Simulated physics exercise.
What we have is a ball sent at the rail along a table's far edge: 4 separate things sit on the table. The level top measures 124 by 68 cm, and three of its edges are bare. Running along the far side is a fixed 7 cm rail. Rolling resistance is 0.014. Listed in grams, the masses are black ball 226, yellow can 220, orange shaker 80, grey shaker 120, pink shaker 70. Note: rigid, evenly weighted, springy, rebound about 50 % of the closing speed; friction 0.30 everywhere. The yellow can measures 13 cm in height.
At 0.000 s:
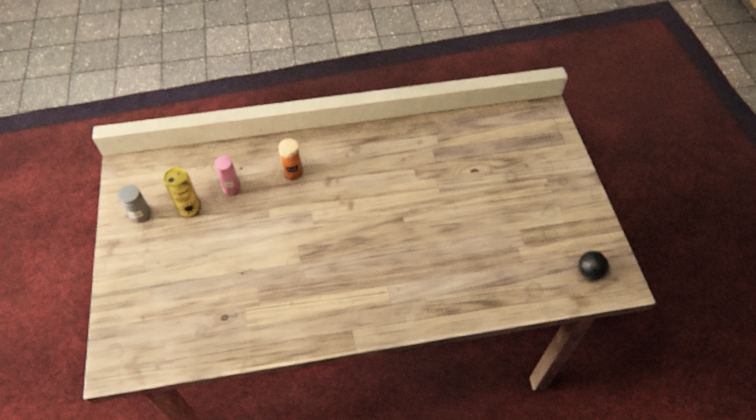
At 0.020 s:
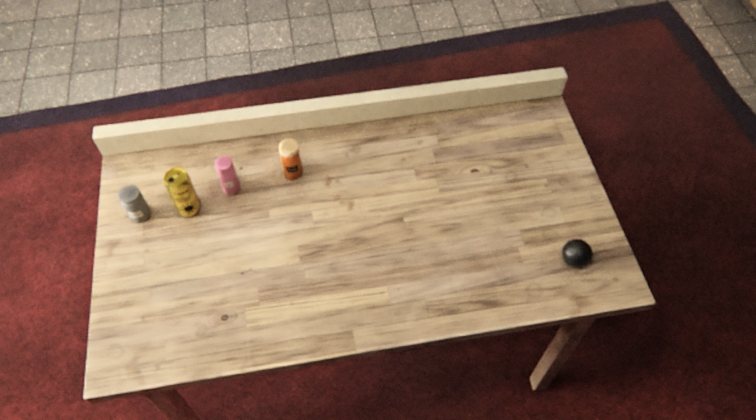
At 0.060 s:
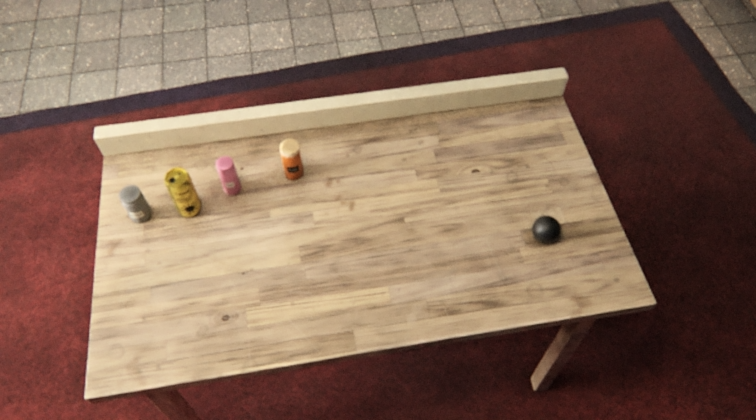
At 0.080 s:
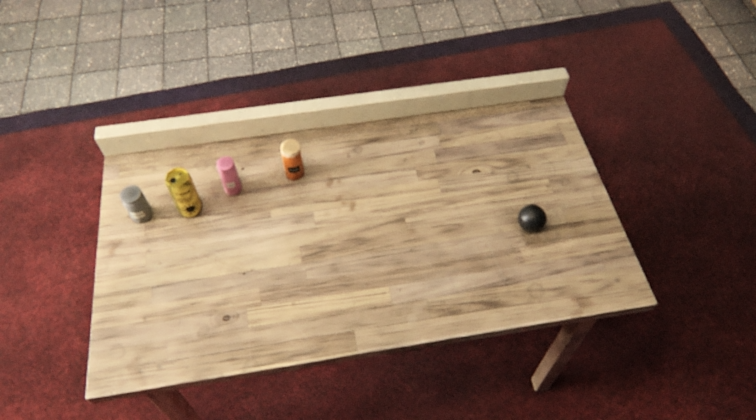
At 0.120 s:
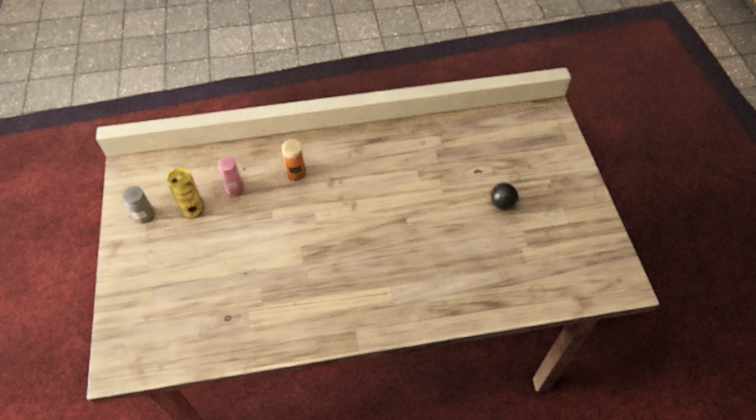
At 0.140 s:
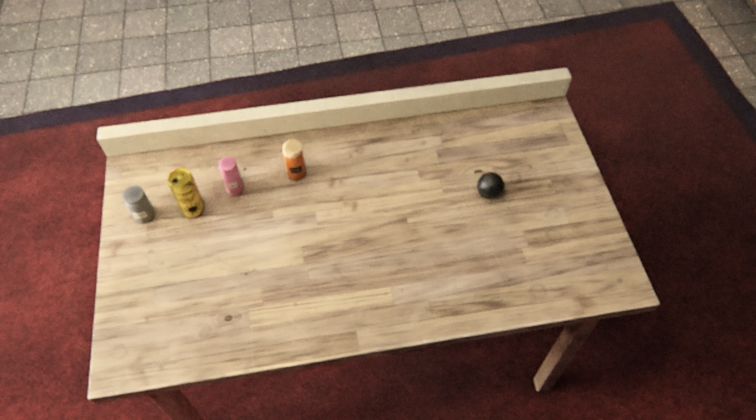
On a wooden table with a raised rail along its far edge, set over a red carpet, four small containers stand toward the left. A black ball starts near the right end and rolls steadily up and leftward across the bare surface toward the rail, while the grey, yellow, pink and orange containers stay still.
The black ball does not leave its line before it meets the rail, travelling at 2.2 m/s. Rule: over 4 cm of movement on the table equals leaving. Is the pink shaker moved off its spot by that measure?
No, it remains where it was.
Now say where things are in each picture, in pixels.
Black ball (593, 265); pink shaker (228, 176), in the first frame.
Black ball (577, 253); grey shaker (135, 204), in the second frame.
Black ball (546, 229); orange shaker (292, 160), in the third frame.
Black ball (532, 218); yellow can (184, 194), in the fourth frame.
Black ball (504, 196); grey shaker (138, 205), in the fifth frame.
Black ball (491, 186); pink shaker (232, 177), in the sixth frame.
Around 0.44 s, black ball near (349, 162).
Around 0.84 s, black ball near (197, 239).
Around 1.14 s, black ball near (70, 304).
Around 1.54 s, things are still on the move.
Finally (1.7 s), all 4 still in place (within 4 cm). Final places as that camera would see them, pink shaker near (232, 177).
